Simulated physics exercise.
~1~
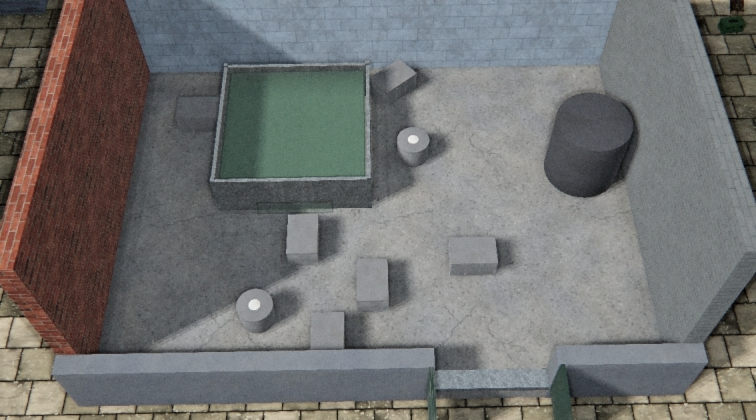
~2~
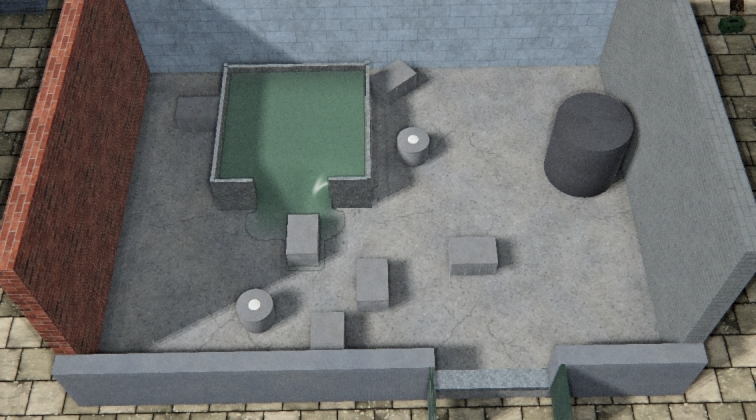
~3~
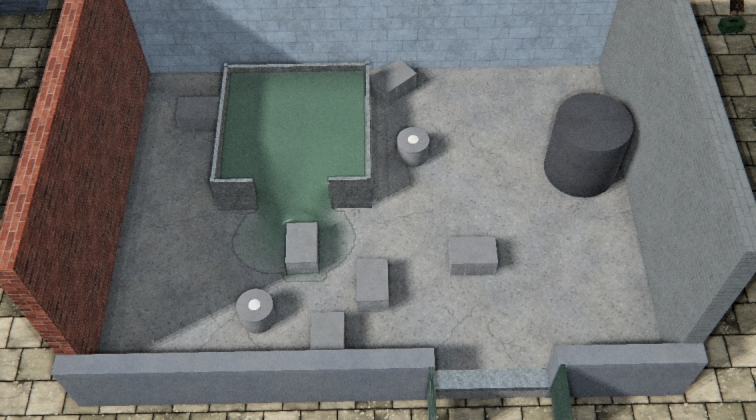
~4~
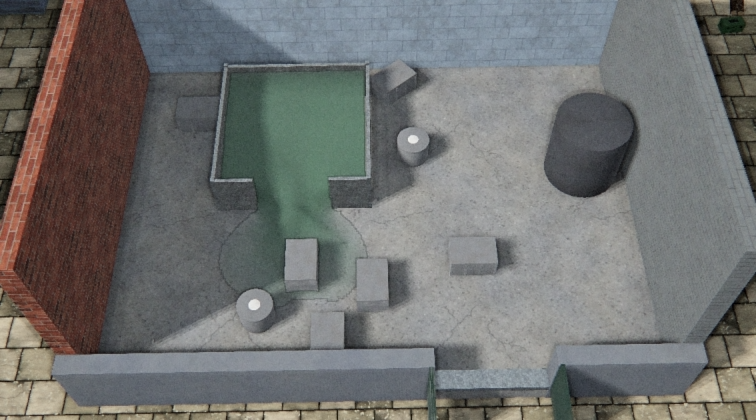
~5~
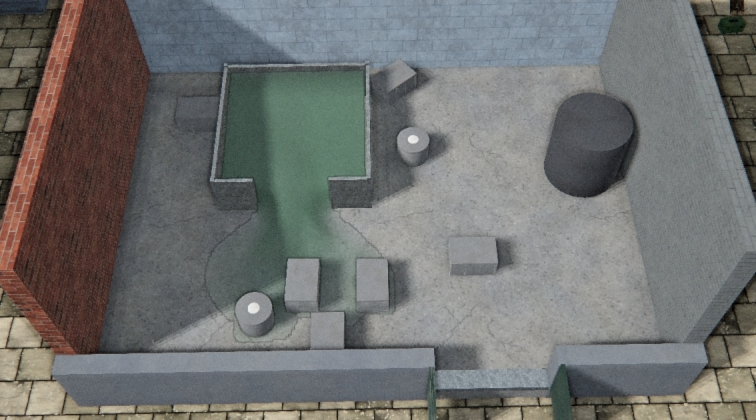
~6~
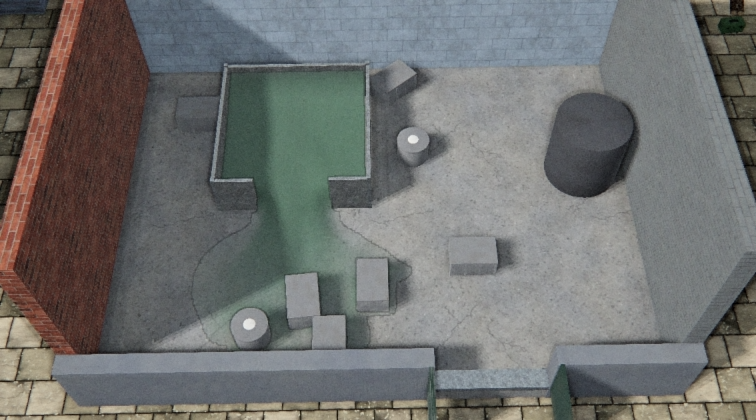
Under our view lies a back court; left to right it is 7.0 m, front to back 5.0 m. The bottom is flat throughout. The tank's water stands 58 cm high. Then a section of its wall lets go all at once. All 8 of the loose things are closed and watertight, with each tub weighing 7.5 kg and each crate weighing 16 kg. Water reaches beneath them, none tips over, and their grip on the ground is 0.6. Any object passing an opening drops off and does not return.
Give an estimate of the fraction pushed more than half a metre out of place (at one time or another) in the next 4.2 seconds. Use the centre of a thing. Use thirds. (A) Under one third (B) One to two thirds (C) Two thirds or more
B.
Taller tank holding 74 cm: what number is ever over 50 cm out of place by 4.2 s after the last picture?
You'd get 5 in that case.
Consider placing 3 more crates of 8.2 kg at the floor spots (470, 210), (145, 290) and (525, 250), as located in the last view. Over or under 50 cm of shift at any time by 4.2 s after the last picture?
Order as given: Stays inside it, goes farther, stays inside it.
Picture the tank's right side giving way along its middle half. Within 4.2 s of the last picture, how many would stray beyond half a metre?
Count: 1.
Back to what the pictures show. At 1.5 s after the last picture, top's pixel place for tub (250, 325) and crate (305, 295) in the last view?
About (161, 326) for the first and (263, 336) for the second.
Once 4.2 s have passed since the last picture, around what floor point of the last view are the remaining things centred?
The centre is close to (370, 191).
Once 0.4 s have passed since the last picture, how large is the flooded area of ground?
My estimate is roughly 10.0 m2.
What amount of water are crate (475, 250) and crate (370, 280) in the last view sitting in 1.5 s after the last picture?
1 and 6 cm.
Then, 0.4 s after the last picture 2 of 8 are over 50 cm from their spots; 1 afloat.
Then, 1.5 s after the last picture 3 of 8 are over 50 cm from their spots; 3 afloat.
Then, 2.8 s after the last picture 4 of 8 are over 50 cm from their spots; 1 afloat.
Then, 4.2 s after the last picture 5 of 8 are over 50 cm from their spots, and 5 have been at some point; 4 afloat.
